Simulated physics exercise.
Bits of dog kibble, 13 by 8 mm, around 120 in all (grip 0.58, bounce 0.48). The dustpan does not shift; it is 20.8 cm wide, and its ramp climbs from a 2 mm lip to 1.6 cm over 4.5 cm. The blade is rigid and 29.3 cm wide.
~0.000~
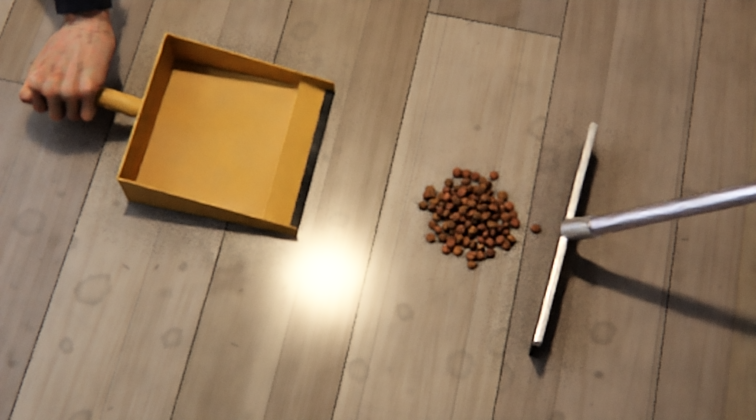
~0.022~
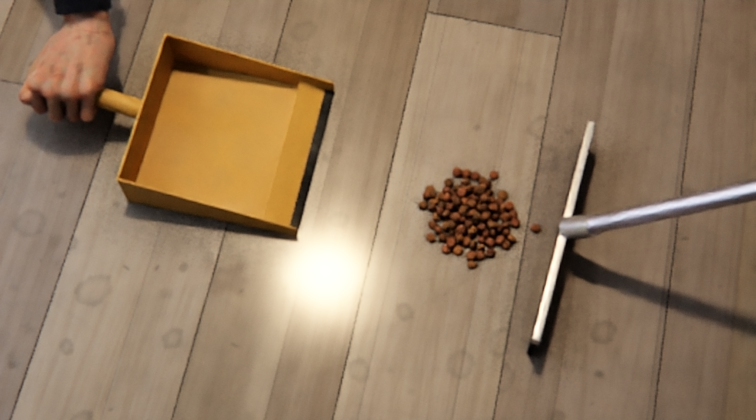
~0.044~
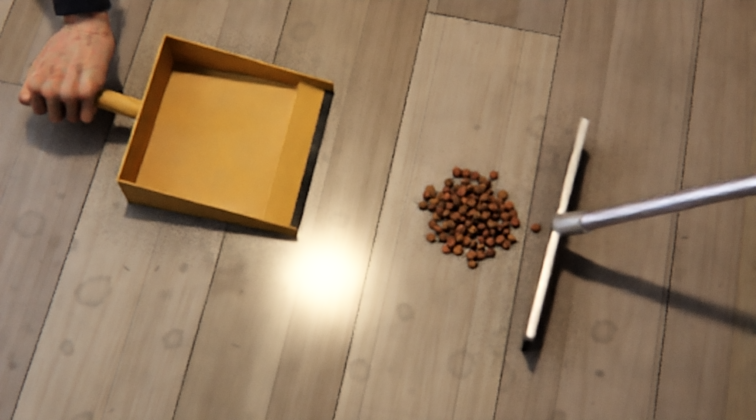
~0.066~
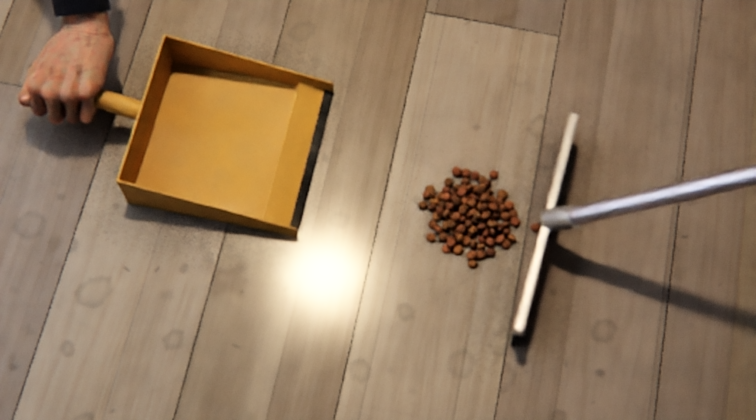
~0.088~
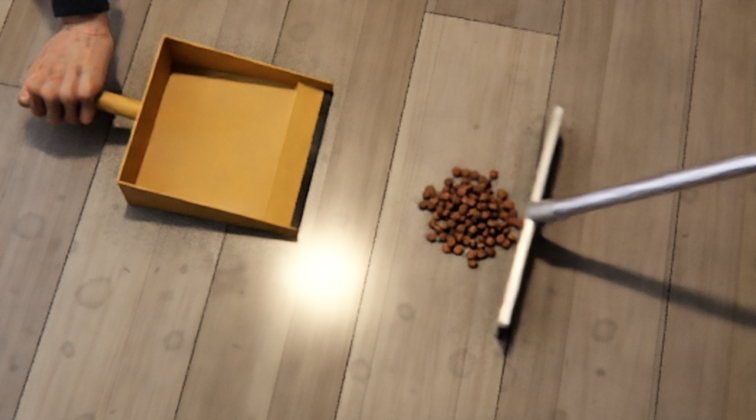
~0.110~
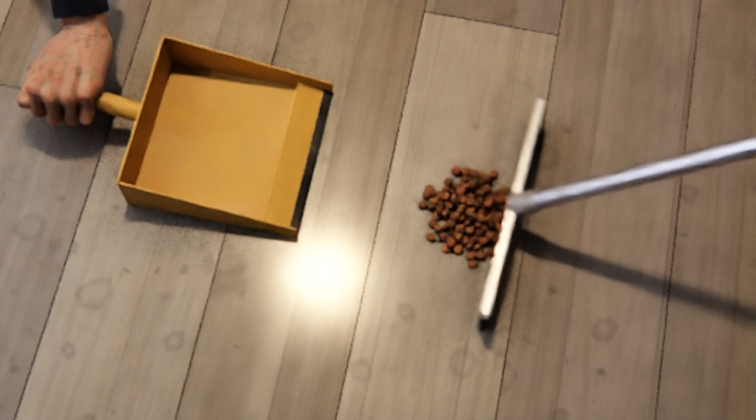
A hand holding a yellow dustpan still on a wooden floor as a long-handled blade slides left into brown kibble.
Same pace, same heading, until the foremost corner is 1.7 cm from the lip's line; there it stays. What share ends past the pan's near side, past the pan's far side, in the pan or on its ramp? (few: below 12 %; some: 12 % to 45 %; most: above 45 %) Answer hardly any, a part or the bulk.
Near side: Hardly any, far side: Hardly any, pan: The bulk.
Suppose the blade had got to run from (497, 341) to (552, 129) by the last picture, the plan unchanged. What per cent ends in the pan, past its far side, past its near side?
Pan 20, far 0, near 20.
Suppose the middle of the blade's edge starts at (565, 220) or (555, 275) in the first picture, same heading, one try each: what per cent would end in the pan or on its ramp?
About 55 and 55 per cent.
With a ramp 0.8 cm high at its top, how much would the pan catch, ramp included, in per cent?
It would be near 65 per cent.
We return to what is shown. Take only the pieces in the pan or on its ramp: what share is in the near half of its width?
Roughly 40 per cent.
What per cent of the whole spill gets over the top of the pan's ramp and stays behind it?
About 20 per cent.
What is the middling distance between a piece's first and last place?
Some 24 cm.
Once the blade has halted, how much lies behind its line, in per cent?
Some 0 per cent.
Then, at 0.22 s, middle of the blade 13 cm from the lip; 0 % over the lip, far side 0 %, near side 5 %.
After 0.30 s, middle of the blade 5 cm from the lip; 0 % over the lip, far side 0 %, near side 5 %.
After 0.51 s, middle of the blade 3 cm from the lip; 55 % over the lip, far side 5 %, near side 5 %.
By 1.1 s all is still; near side 5 %, far side 5 %, pan 55 %, in front of the lip or behind the blade 35 %.
